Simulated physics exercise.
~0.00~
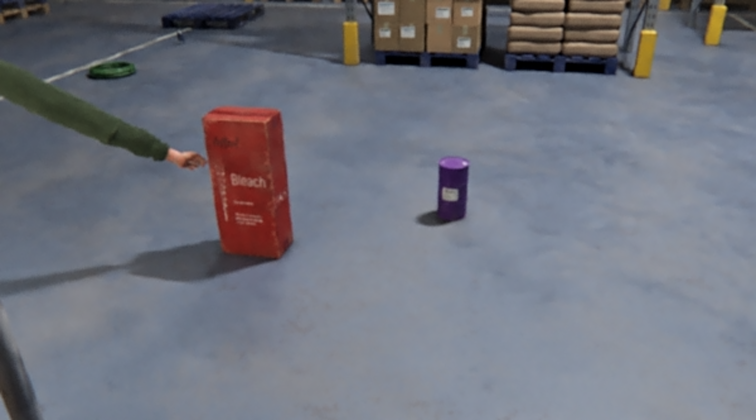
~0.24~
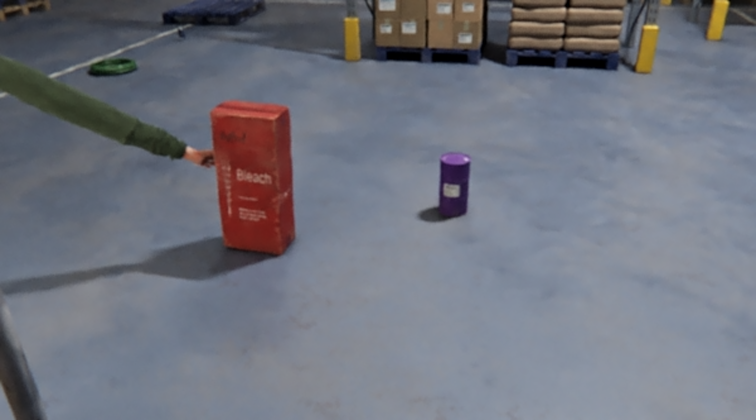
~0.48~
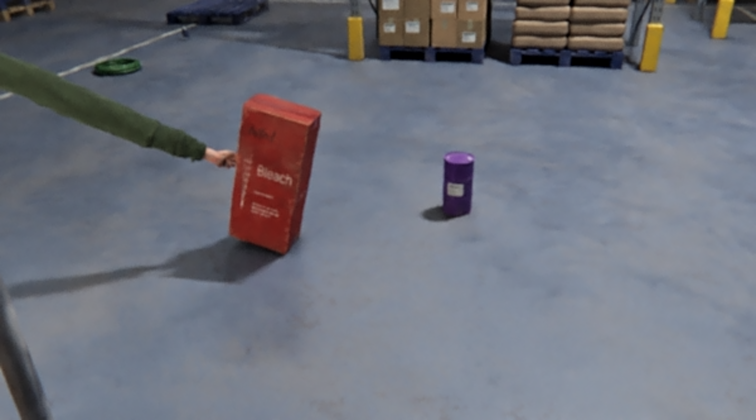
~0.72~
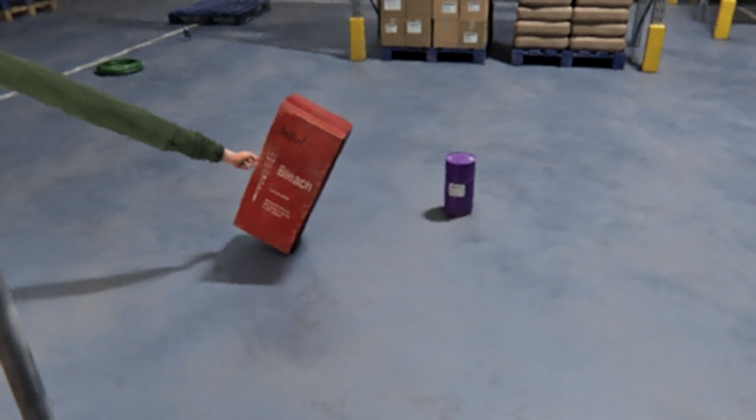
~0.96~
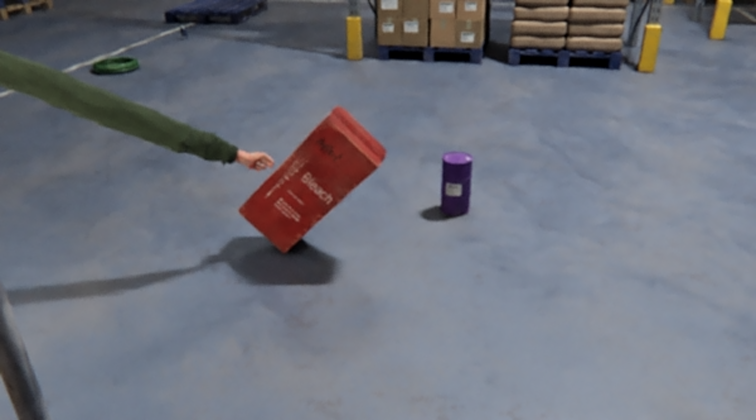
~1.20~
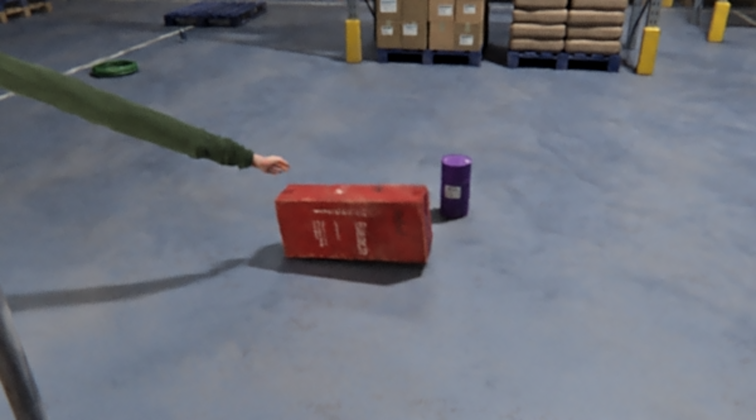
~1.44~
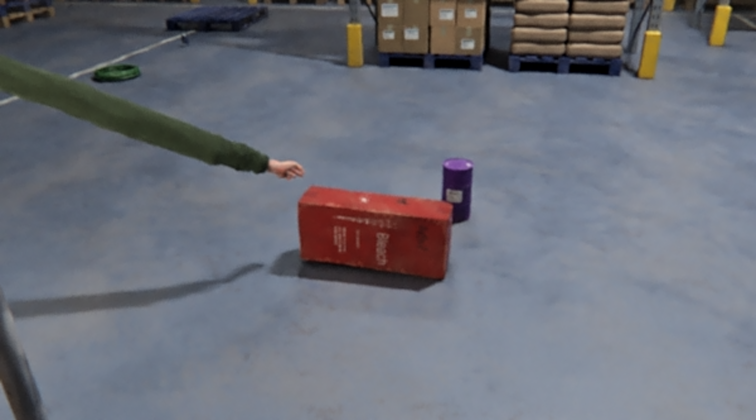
A red box tips over under a fingertip's push and lands beside a standing purple canister.
